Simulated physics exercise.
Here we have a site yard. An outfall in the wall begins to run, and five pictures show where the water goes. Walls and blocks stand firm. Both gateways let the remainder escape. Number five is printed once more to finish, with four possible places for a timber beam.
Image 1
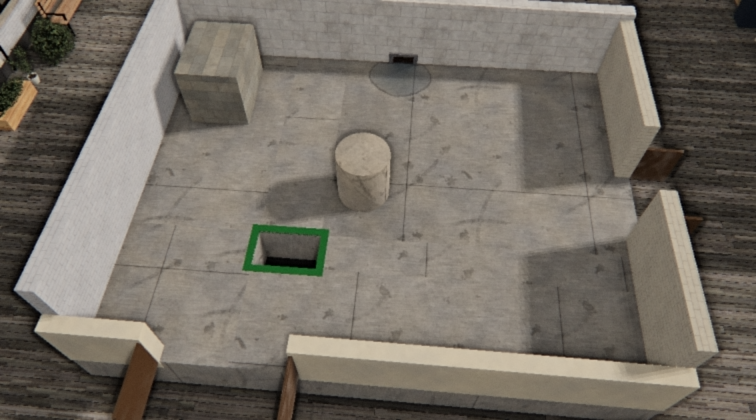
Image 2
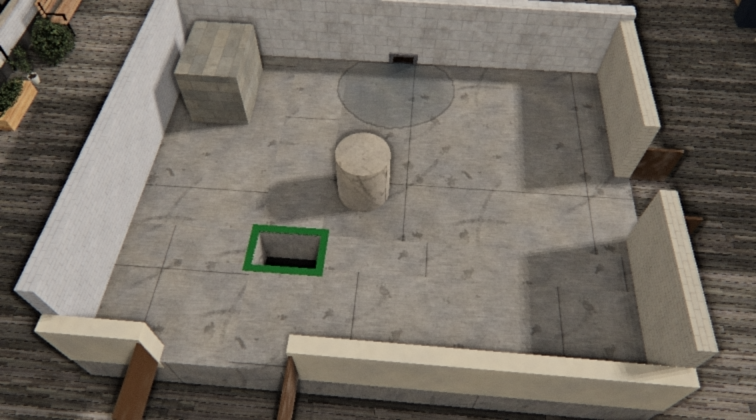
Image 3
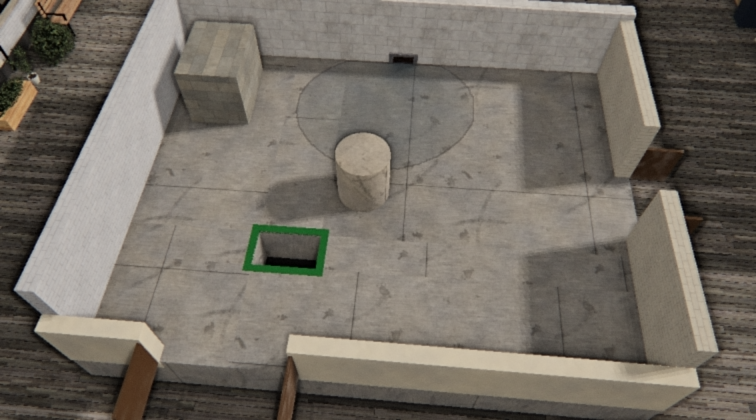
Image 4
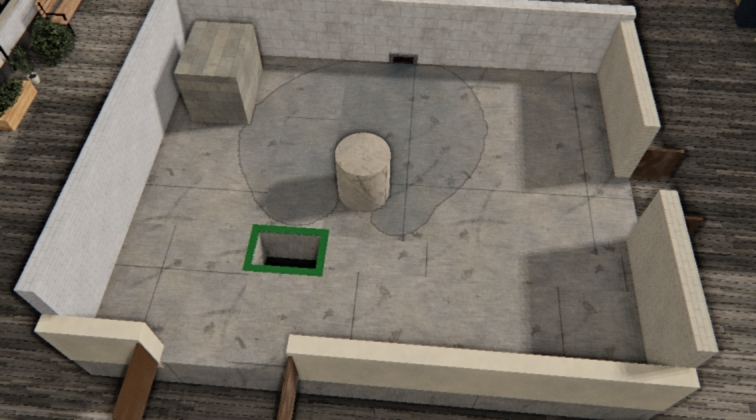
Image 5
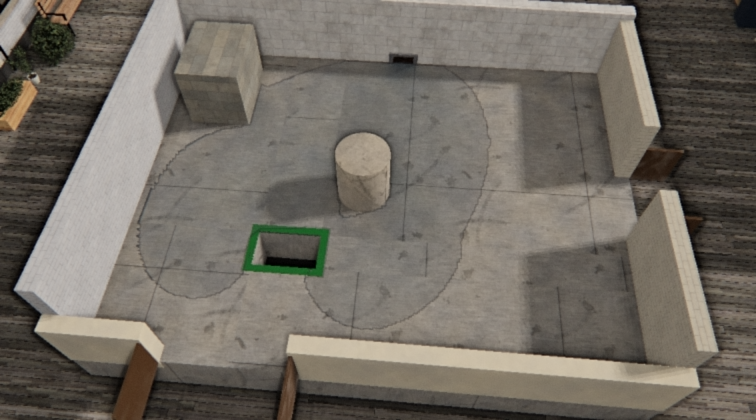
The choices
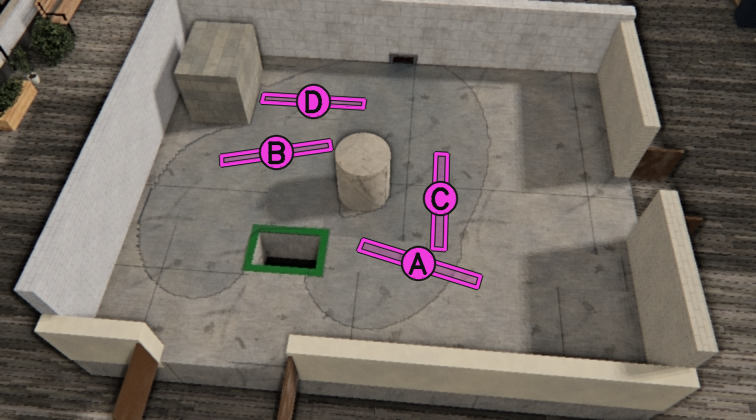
A walled yard with a pale grey slab floor is seen from high above at an angle, the view fixed. A grey block stands in the far left corner, a round stone pillar near the middle, a green-rimmed drain pit in front of it, and brown gates open at the front and right. Water spreads from a dark outfall in the back wall, parts around the pillar, and reaches the pit, wrapping its sides.
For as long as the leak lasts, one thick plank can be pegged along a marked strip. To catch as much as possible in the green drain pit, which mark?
A works best here.
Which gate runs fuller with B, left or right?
More leaves on the left.
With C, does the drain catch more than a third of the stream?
No, it does not.
On the marked copy, A from (361, 245) to (478, 281); B from (221, 160) to (330, 145); C from (438, 249) to (441, 154); D from (262, 98) to (363, 104).
For spot A, about 37 % of the stream goes into the green drain pit, about 62 % out by the gates.
For spot B, about 19 % of the stream goes into the green drain pit, about 80 % out by the gates.
For spot C, about 20 % of the stream goes into the green drain pit, about 79 % out by the gates.
For spot D, about 17 % of the stream goes into the green drain pit, about 81 % out by the gates.
